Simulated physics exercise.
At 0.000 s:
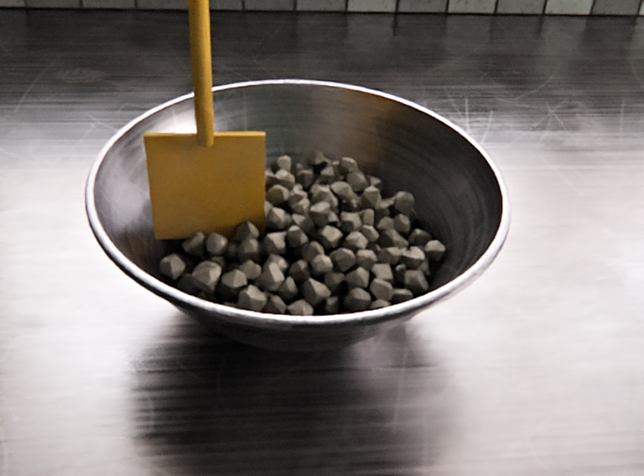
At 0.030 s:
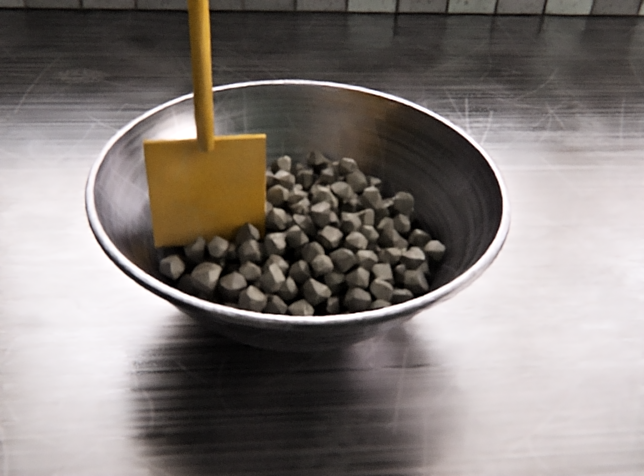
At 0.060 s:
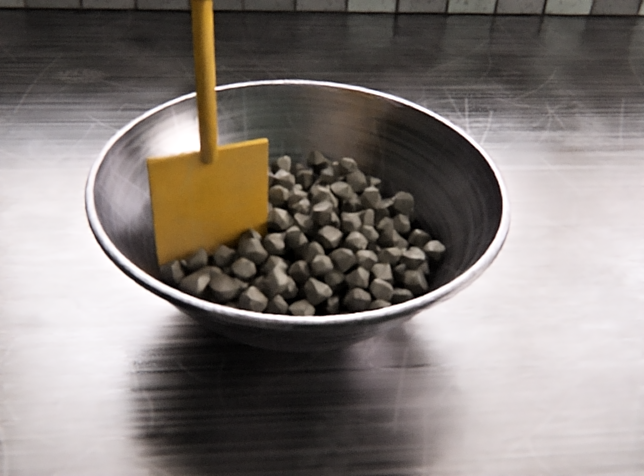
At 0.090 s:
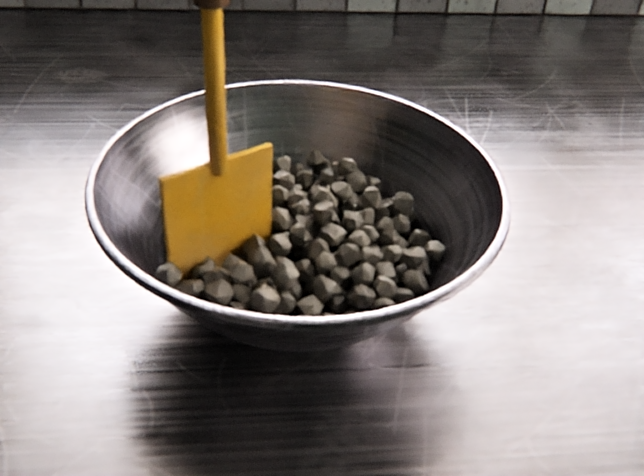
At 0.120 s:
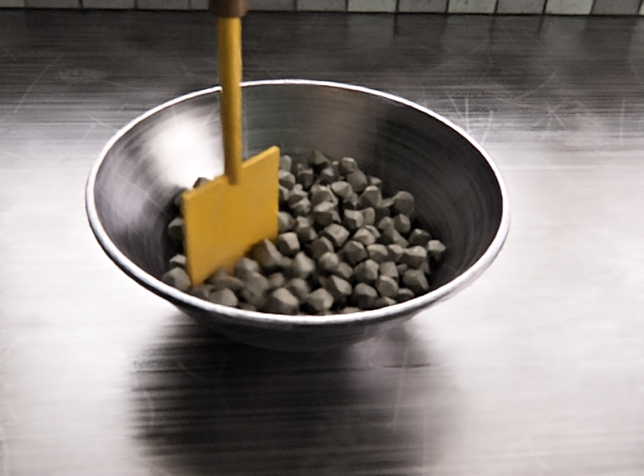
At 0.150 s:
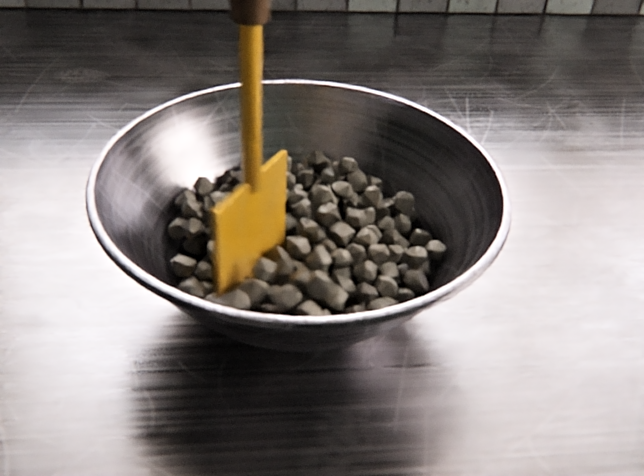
On a scratched metal counter, a yellow spatula stood upright at the left of a bowl of small gray pebbles, then swept toward the front and right, turning as it pushed through them.
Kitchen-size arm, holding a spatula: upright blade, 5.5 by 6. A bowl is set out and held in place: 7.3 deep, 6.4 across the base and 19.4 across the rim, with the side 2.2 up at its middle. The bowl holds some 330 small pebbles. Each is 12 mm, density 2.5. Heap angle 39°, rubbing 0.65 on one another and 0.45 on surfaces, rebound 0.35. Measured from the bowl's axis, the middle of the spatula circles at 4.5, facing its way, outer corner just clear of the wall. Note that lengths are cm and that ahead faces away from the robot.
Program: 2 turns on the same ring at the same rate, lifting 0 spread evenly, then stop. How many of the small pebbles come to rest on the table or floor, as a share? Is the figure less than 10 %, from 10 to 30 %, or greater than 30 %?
The figure is from 10 to 30 %.
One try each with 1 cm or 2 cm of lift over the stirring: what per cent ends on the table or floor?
Estimates: 10 % then 5 %.
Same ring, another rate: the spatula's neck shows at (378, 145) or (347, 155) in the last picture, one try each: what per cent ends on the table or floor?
It comes to close to 40 per cent and close to 40 per cent.
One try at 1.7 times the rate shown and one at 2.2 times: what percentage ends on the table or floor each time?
I'd expect near 30 per cent, then near 40 per cent.
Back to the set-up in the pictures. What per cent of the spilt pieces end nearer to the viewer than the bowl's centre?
About 60 per cent.
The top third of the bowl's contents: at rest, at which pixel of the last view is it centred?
Close to (220, 269).
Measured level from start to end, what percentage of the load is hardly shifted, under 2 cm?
Around 25 in a hundred, roughly.
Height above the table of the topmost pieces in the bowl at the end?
Measured height: Some 7.5 cm.
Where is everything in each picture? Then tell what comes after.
The first frame shows the spatula neck at (203, 105), 0° round; upper third of the load around (307, 227), from x 170 to 435, top at y 160; 330 in the bowl.
The second frame shows the spatula neck at (204, 109), 5° round; upper third of the load around (307, 227), from x 170 to 435, top at y 160.
The third frame shows the spatula neck at (207, 120), 17° round; upper third of the load around (307, 227), from x 175 to 435, top at y 160.
The fourth frame shows the spatula neck at (217, 131), 30° round; upper third of the load around (303, 236), from x 170 to 435, top at y 160.
The fifth frame shows the spatula neck at (232, 140), 43° round; upper third of the load around (306, 241), from x 175 to 435, top at y 160.
The sixth frame shows the spatula neck at (251, 149), 56° round; upper third of the load around (318, 237), from x 180 to 435, top at y 160; 330 in the bowl.
After 0.76 s, 318° round, highest piece 9 above the table; 323 in the bowl, 4 on the table or floor, 3 in flight or on the tool.
After 1.36 s, 220° round, highest piece 9 above the table; 290 in the bowl, 36 on the table or floor, 4 in flight or on the tool.
After 1.87 s, 0° round, highest piece 7 above the table; 275 in the bowl, 55 on the table or floor.
After 2.57 s, 0° round, highest piece 7 above the table; 275 in the bowl, 55 on the table or floor.
In the end, 275 in the bowl, 55 on the table or floor. That is 17 % on the table or floor.
